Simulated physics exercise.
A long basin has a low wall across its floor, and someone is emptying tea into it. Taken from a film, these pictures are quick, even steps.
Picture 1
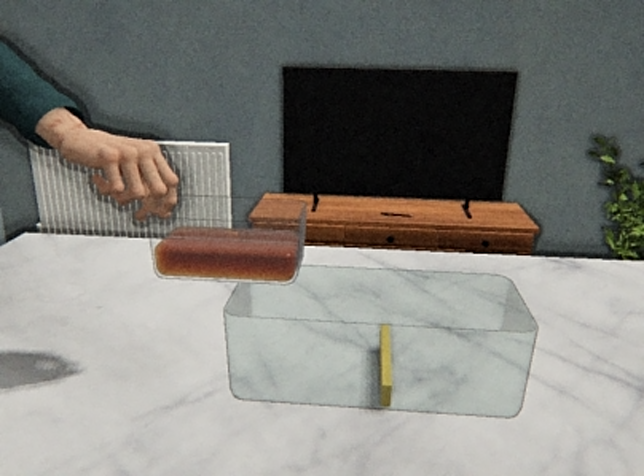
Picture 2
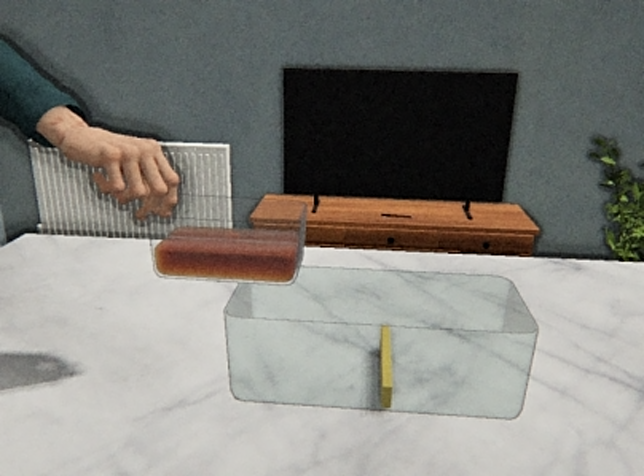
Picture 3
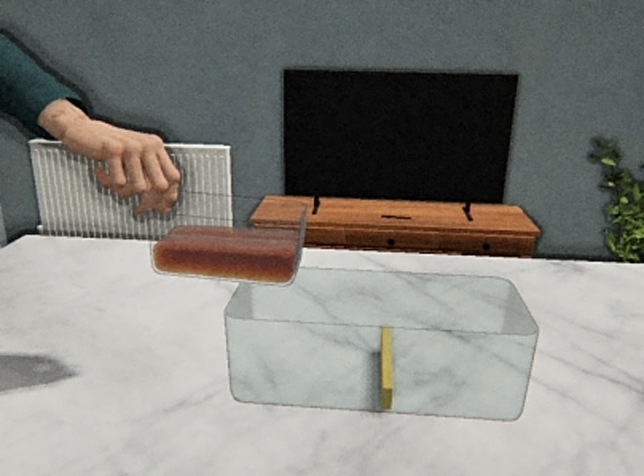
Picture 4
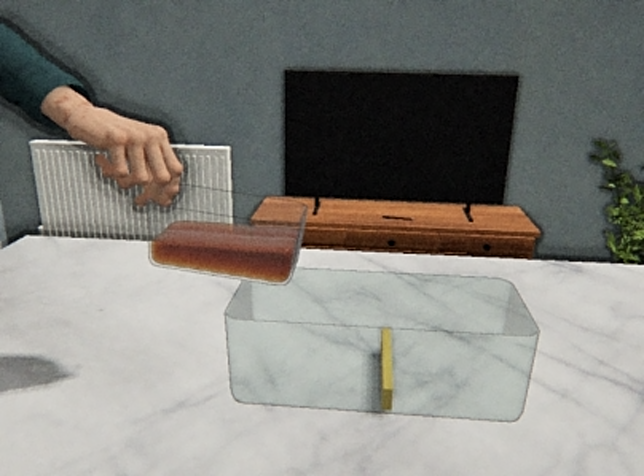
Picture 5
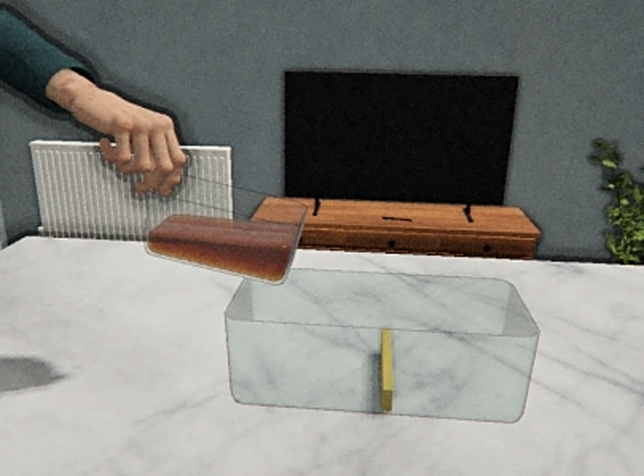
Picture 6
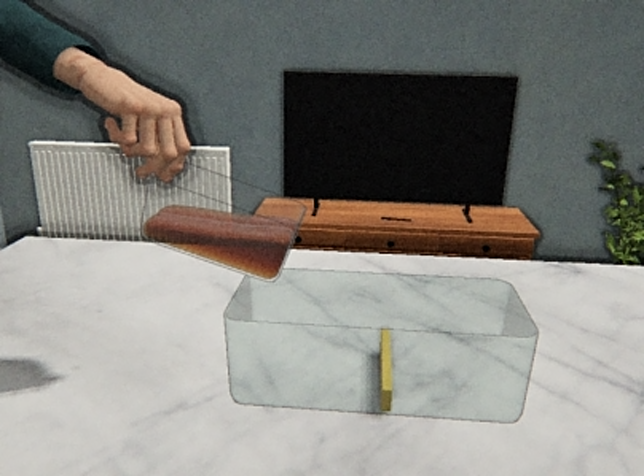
In the video, a hand holds a clear container of reddish-brown tea above a long transparent basin with a low yellow wall, on a marble surface, and gradually tilts it toward the right while the basin stays still.
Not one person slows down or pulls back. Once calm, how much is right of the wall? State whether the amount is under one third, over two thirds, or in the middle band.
I'd put the amount right of the wall between the two marks of a third and two thirds.
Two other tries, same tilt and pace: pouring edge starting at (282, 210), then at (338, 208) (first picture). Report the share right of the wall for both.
Roughly 15 in a hundred the first time and 85 in a hundred the second.
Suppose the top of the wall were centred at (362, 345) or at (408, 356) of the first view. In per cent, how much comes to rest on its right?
It would come to roughly 85 per cent the first time and roughly 15 per cent the second.
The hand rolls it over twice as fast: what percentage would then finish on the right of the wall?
Around 50 in a hundred.
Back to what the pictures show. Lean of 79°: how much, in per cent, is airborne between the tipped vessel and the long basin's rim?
It's about 45 per cent.
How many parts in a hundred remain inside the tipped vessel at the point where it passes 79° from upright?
It still holds around 45 per cent there.
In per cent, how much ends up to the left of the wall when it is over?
Roughly 55 %.
A moment on, the tilt is 79° and 47 per cent is still to pour, 8 is left of the wall and 0 right of it.
Next, the tilt is 112° and 6 per cent is still to pour, 35 is left of the wall and 45 right of it.
Then the tilt is 115° and 0 per cent is still to pour, 56 is left of the wall and 43 right of it.
Later the tilt is 115° and 0 per cent is still to pour, 55 is left of the wall and 43 right of it.
Finally, 55 per cent lies left of the wall, 43 right of it and 2 outside.
